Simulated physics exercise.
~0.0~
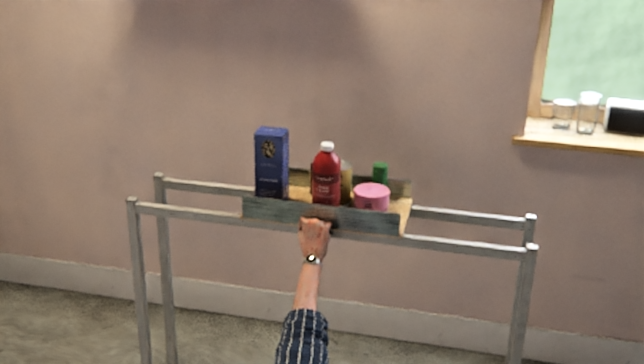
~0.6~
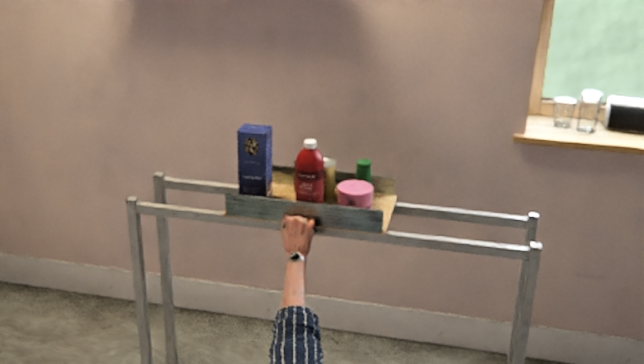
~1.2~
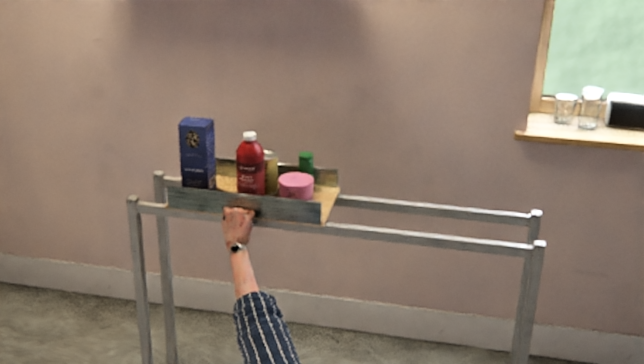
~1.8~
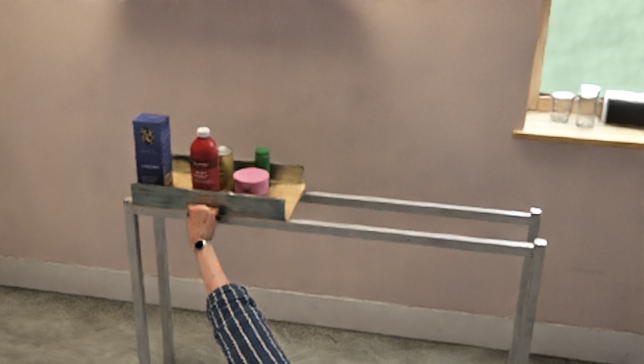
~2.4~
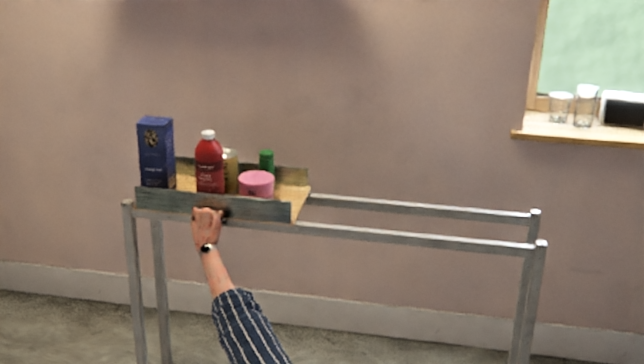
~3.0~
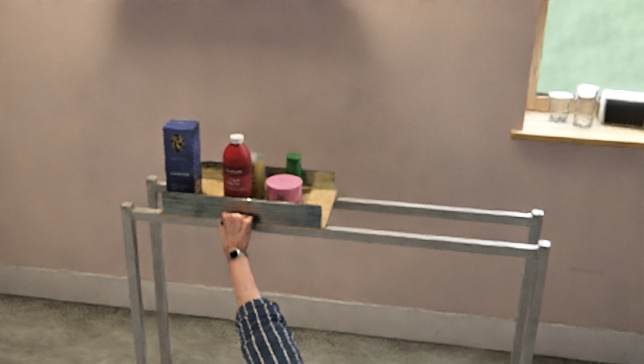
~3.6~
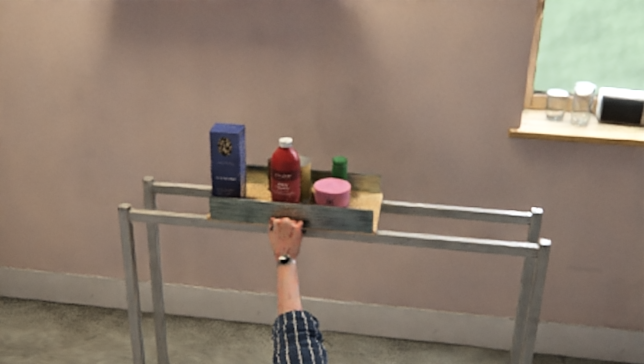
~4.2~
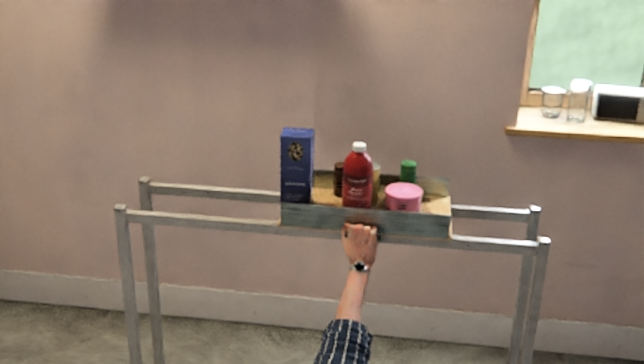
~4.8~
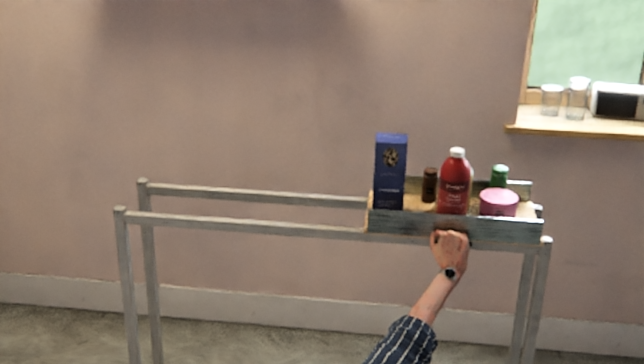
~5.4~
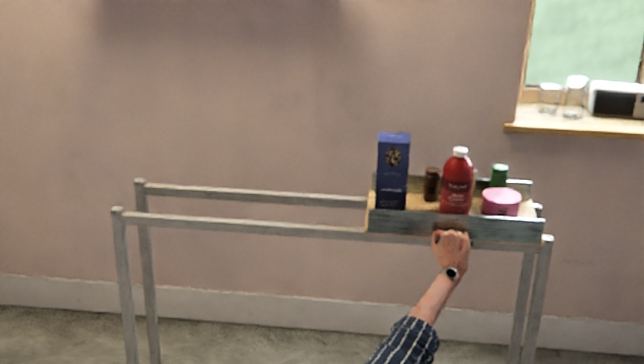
In a plain room with a windowsill, a hand slid a metal tray of bottles and containers left along two rails to the end, then pushed it back all the way right, where it stopped with everything still aboard and upright.
